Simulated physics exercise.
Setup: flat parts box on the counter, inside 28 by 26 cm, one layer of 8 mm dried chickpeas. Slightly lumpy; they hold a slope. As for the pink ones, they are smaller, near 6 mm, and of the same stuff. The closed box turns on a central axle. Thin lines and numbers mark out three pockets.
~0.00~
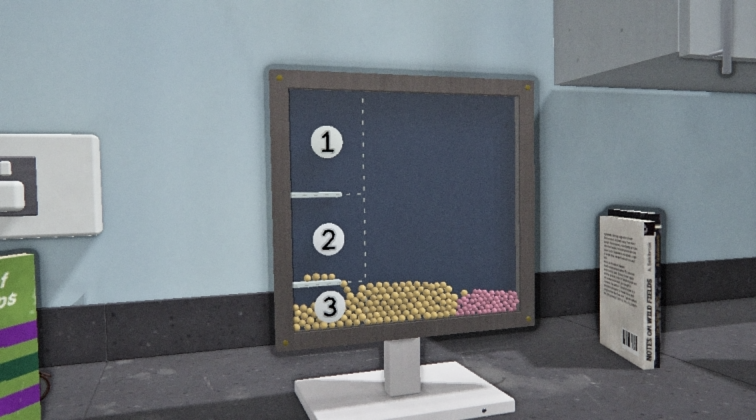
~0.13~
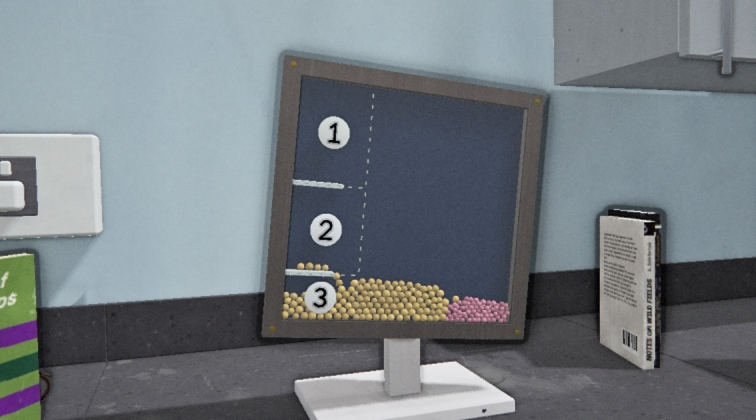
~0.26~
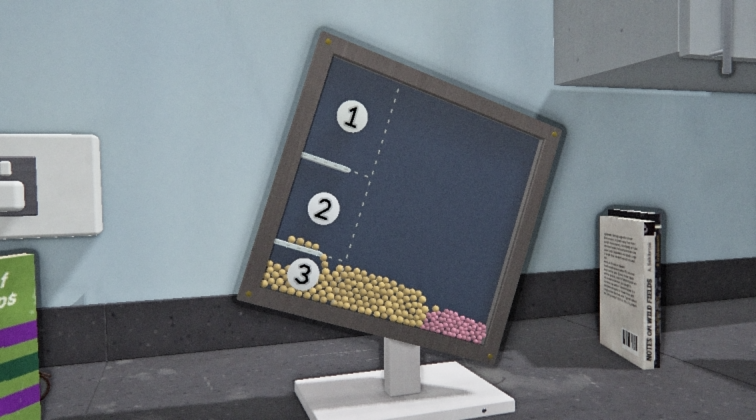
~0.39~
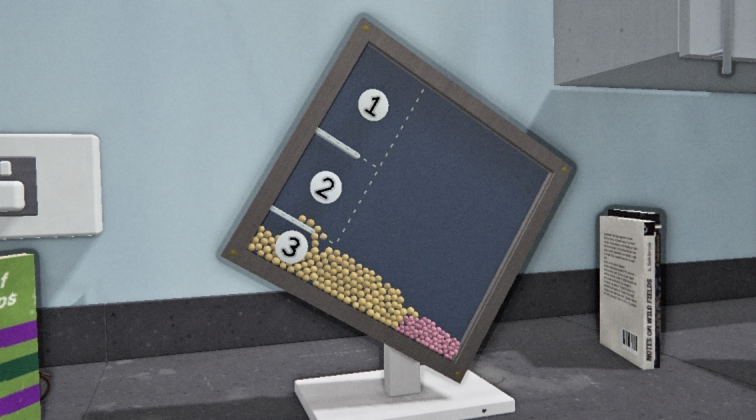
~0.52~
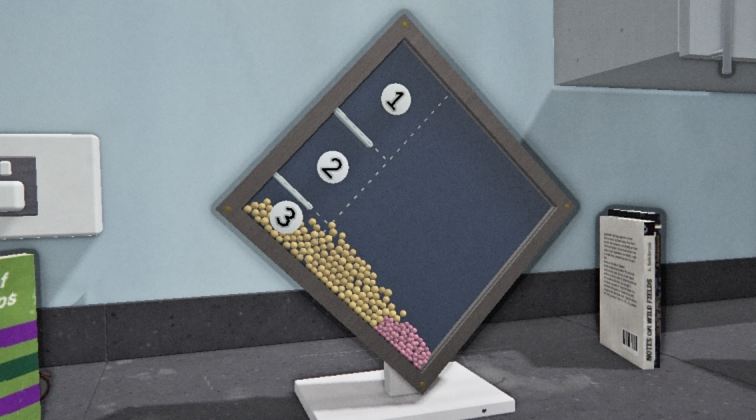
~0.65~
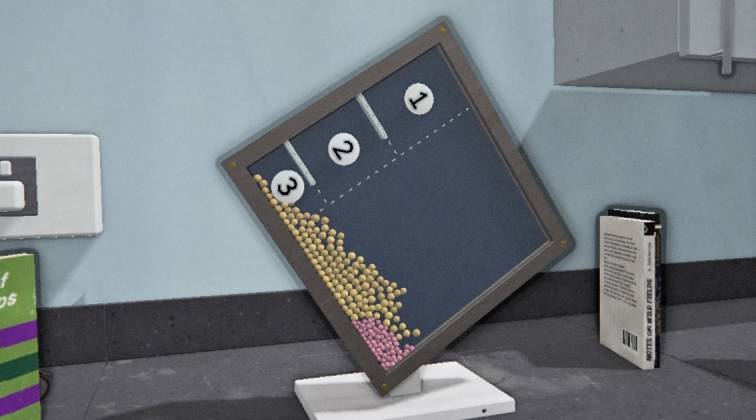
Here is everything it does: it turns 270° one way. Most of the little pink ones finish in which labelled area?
That would be 1.
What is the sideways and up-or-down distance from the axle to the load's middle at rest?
Some 8 cm left and 9 cm below.
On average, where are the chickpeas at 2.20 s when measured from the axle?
Offset: Approx. 7 cm left, 8 cm below.
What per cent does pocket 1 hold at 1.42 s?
The share there is around 0 %.
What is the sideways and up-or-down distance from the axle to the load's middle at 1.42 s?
Left by about 8 cm and below by about 8 cm.
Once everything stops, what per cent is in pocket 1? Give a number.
Roughly 85 per cent.
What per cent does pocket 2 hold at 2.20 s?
0 per cent.
After 1.42 s, it stands 134° clockwise; the chickpeas' middle is 8 cm left of and 8 cm below the centre; nothing in the marked areas; small ones, nothing in the marked areas.
After 2.20 s, it has come round 211° clockwise; the chickpeas' middle is 7 cm left of and 8 cm below the centre; no. 1, 20 %; small ones, no. 1, 40 %.
After 2.87 s, it has come round 270° clockwise; the chickpeas' middle is 9 cm left of and 9 cm below the centre; no. 1, 85 %; small ones, no. 1, 95 %.
All still by 4.4 s, it has come round 270° clockwise; no. 1, 85 %, no. 2, 0 %, no. 3, 0 %, elsewhere 15 %; small ones, no. 1, 95 %.
